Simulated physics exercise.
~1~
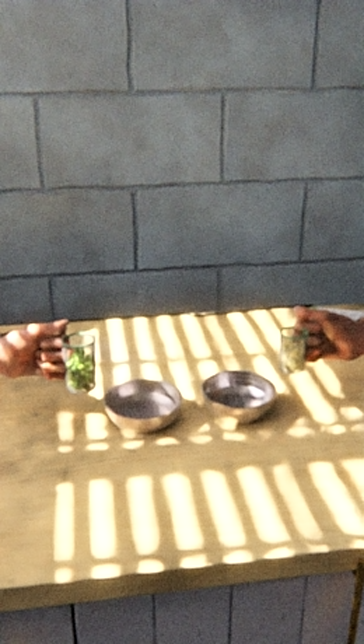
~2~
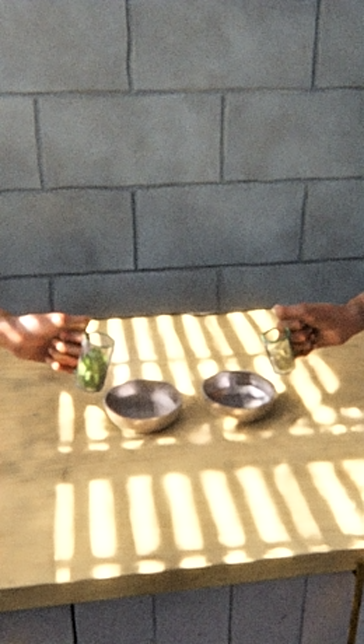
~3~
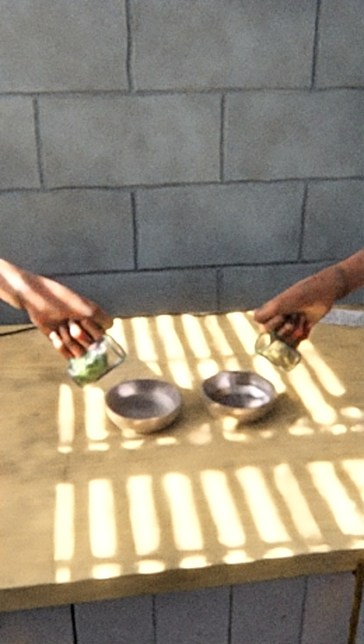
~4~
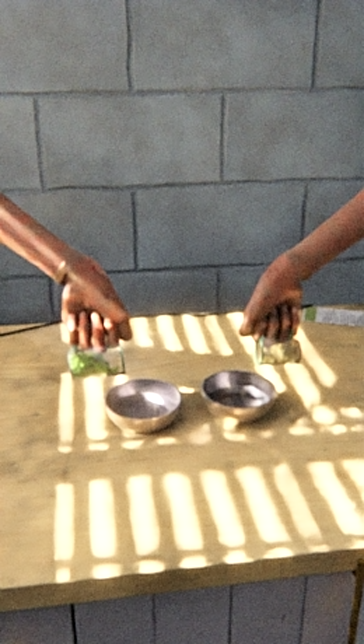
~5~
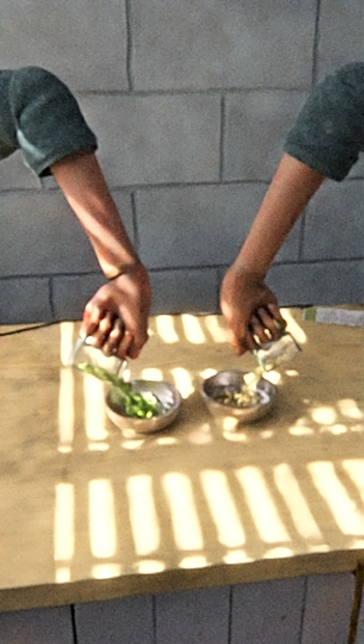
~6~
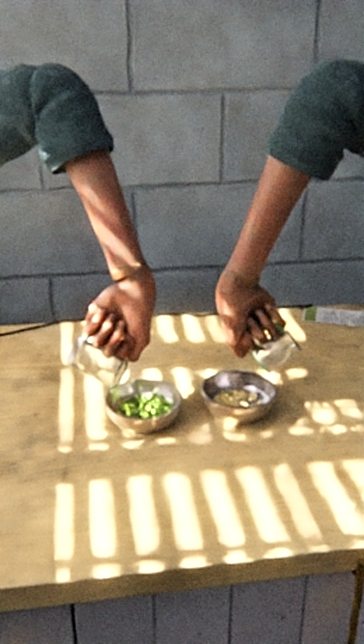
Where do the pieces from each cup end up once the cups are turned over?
The green pieces all end up in the left dish and the pale pieces all end up in the right dish, with none on the counter.
In this clip, two hands hold clear cups, one with green pieces on the left and one with pale pieces on the right, above two metal dishes on a sunlit counter, then tip them over until the pieces all lie in the dishes.
